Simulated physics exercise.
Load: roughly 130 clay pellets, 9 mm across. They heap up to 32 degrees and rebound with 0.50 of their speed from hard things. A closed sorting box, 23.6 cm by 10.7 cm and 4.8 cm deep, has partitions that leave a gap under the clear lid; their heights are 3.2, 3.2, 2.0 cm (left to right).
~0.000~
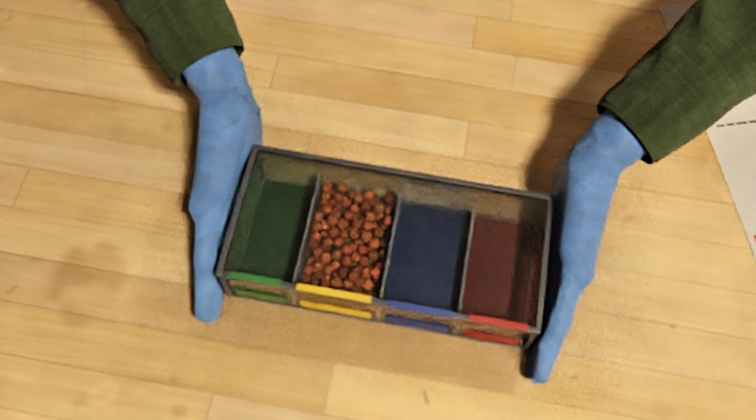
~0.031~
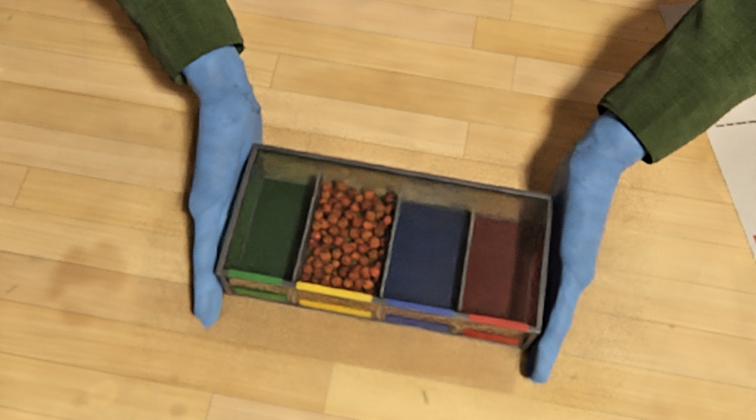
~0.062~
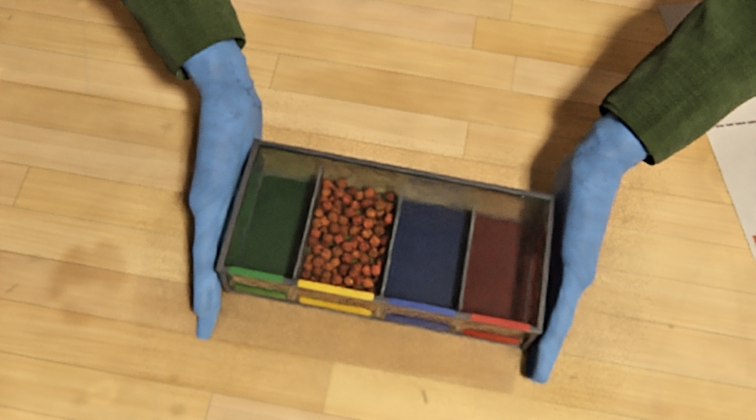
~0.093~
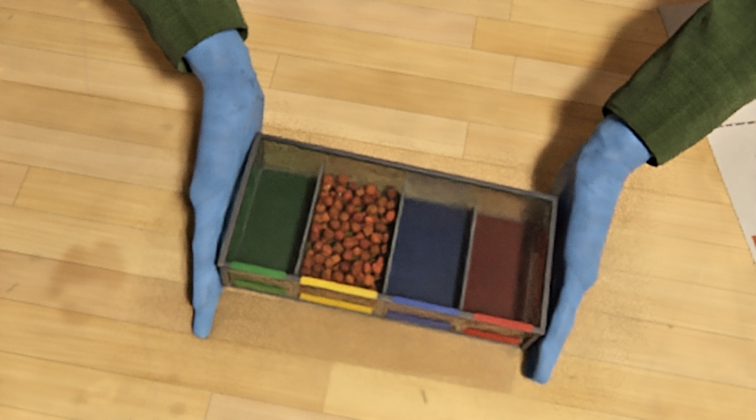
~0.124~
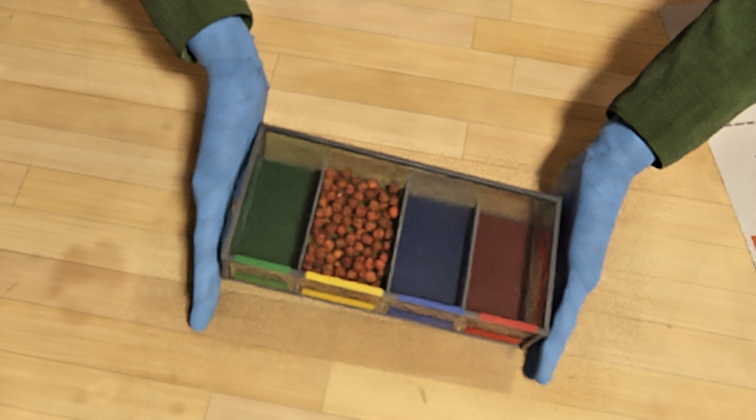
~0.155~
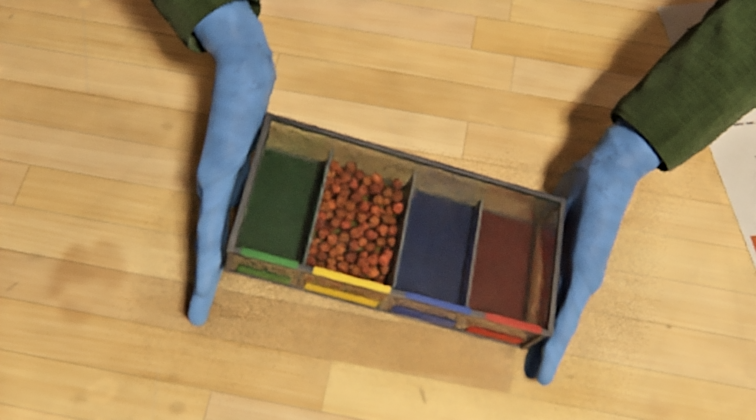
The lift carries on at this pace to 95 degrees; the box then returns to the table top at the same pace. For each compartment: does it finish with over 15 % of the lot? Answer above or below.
Red: Above, blue: Below, green: Below, yellow: Above.
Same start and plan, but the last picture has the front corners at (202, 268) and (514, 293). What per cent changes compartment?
It would be near 35 per cent.
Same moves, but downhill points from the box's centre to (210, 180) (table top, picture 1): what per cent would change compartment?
Some 25 per cent.
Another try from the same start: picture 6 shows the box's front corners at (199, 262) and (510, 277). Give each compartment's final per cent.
Red 0, blue 0, green 30, yellow 70.
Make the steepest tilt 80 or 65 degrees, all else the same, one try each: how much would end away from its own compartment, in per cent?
About 35 and 15 per cent.
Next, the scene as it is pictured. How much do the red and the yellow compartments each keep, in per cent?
Red 30; yellow 65.
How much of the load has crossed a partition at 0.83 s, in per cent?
About 15 per cent.
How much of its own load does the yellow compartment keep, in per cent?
About 60 per cent.
Then, at 0.83 s, tilt 95 degrees; red 5 %, blue 10 %, yellow 85 %.
After 1.28 s, tilt 42 degrees; red 30 %, blue 5 %, yellow 65 %.
After 1.80 s, tilt 0 degrees; red 30 %, blue 5 %, yellow 65 %.
By 2.2 s all is still; red 30 %, blue 5 %, green 0 %, yellow 65 %.
